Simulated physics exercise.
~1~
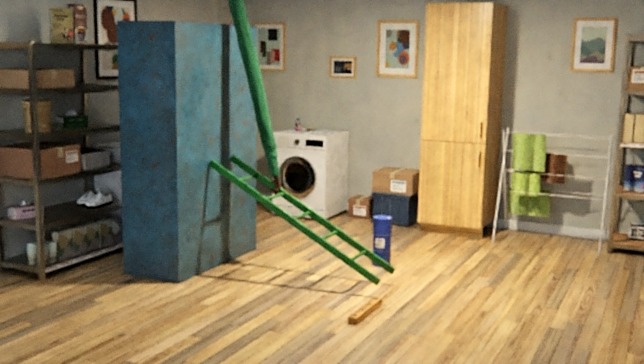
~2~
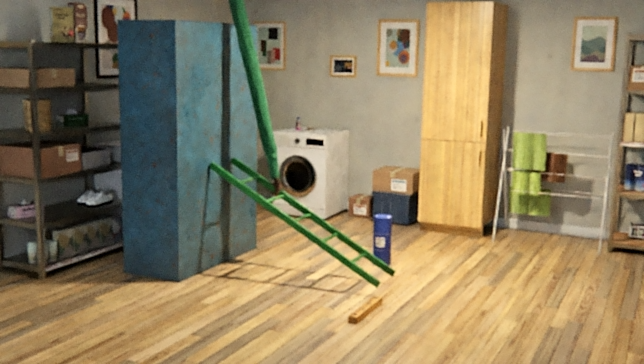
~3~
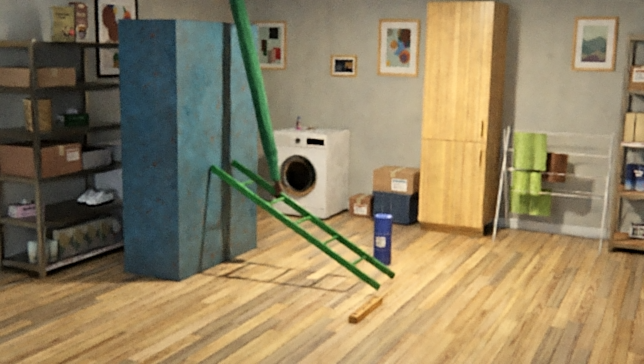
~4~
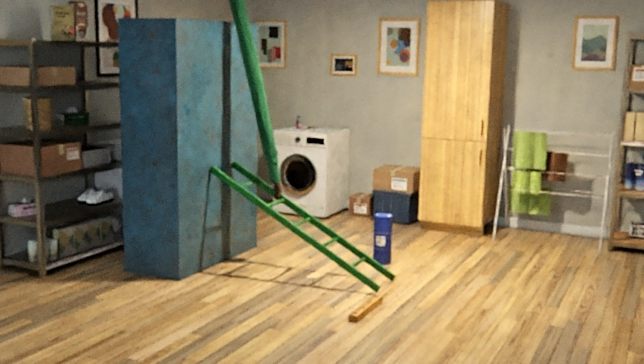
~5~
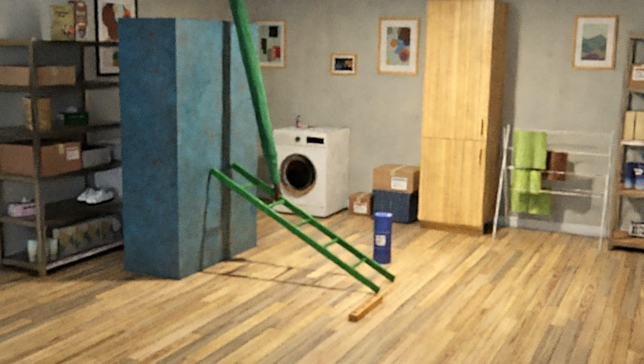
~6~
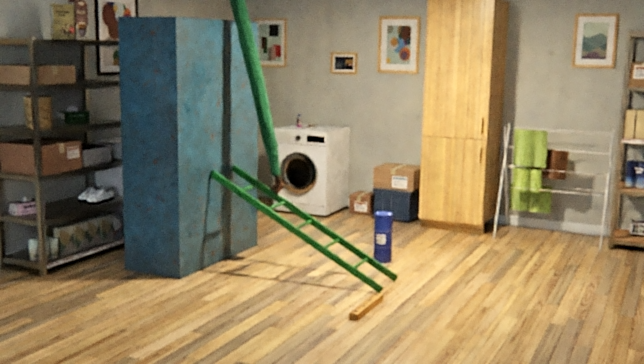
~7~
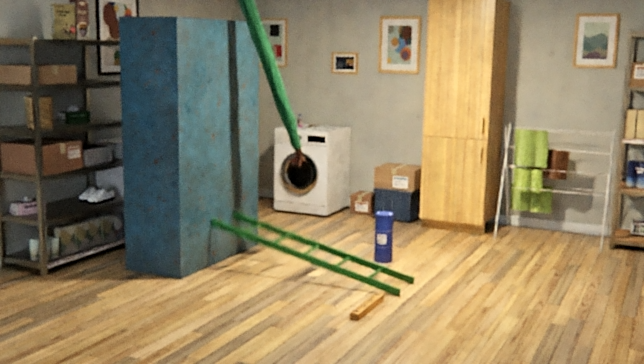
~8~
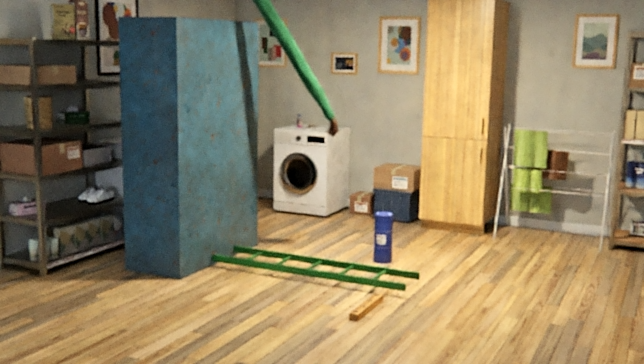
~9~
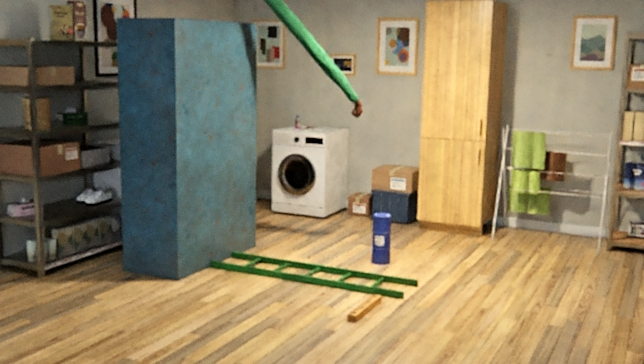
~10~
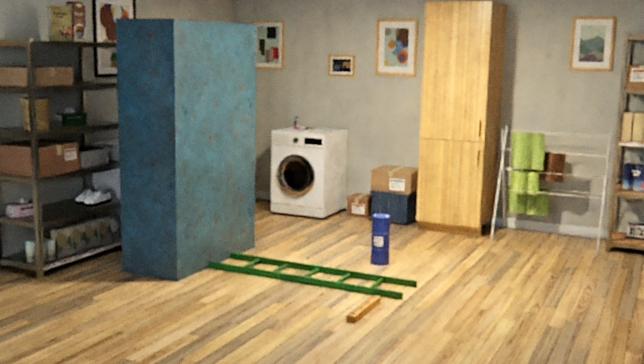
At the start, a green ladder leans against a tall blue cabinet in a storage room with a wooden floor, its feet near a small strip of wood and a blue canister behind it. A long green arm reaches down from above and holds the ladder near its upper end, barely moving it. The arm then lets go and draws back up toward the right. Left alone, the ladder slips down the cabinet side as its feet slide to the right. It ends lying flat on the floor, with the canister still upright and the wood strip unmoved.
